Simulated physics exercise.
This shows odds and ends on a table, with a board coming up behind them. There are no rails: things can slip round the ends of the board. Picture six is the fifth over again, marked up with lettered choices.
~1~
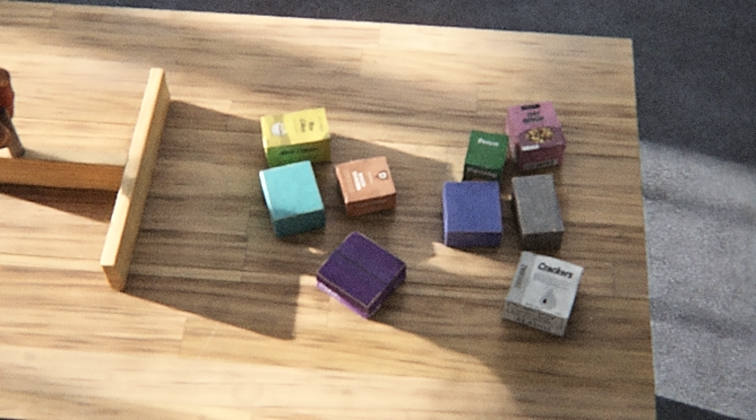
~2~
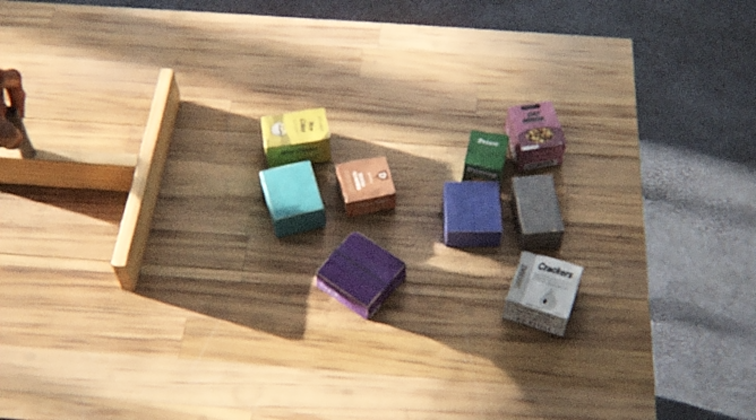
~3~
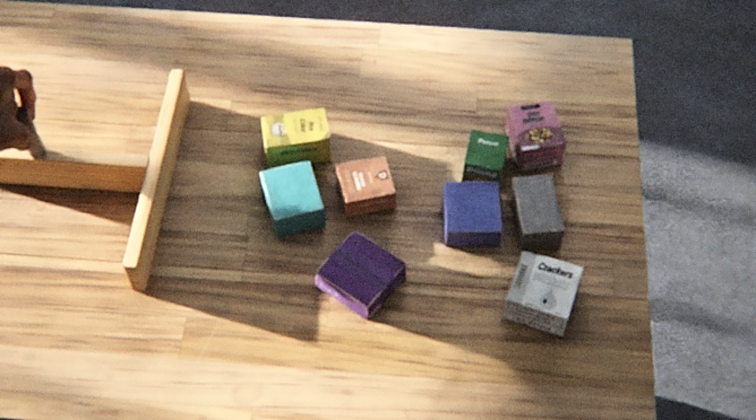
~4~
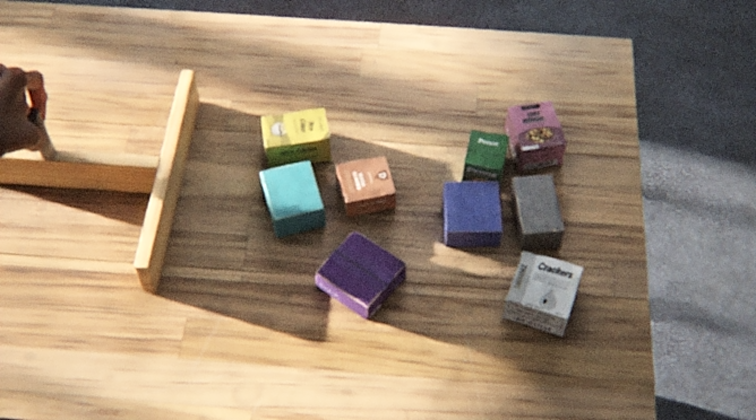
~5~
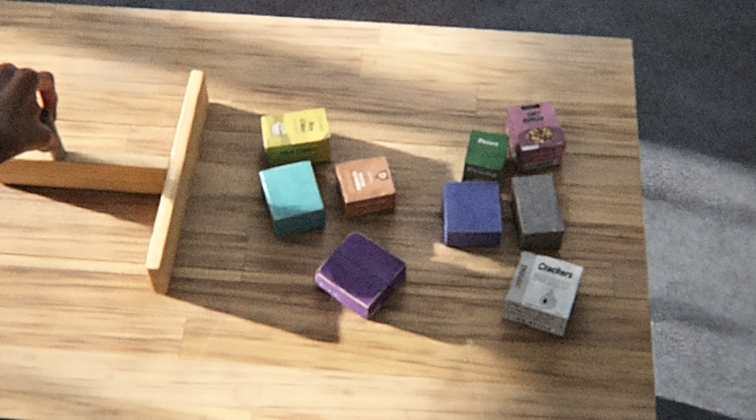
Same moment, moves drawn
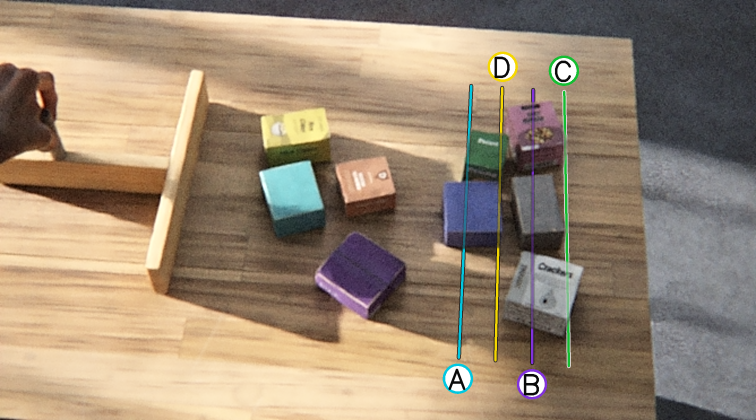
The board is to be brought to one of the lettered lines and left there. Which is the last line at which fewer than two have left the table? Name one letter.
Stop at D.
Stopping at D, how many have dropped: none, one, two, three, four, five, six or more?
By then, one.
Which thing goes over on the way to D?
The grey block goes over.
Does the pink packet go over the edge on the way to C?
No.
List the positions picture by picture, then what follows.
In the first frame, pink packet (534, 136); white packet (543, 292); grey block (537, 213).
In the second frame, board (144, 161); green packet (485, 159).
In the third frame, board (156, 162); blue block (472, 214).
In the fourth frame, board (166, 163); purple box (361, 274).
In the fifth frame, board (176, 163); pink packet (534, 136); white packet (543, 292); grey block (537, 213).
On the copy, A at (466, 210); B at (533, 215); C at (566, 217); D at (499, 213).
On D. First, board (293, 171); yellow packet (341, 144); orange box (380, 186).
Then, board (408, 179); grey block (594, 218); pink packet (550, 132).
Finally, board (497, 185); grey block over the edge; blue block (634, 229); one fallen.
By contrast, A is within the limit but short; B drops two; C drops five.
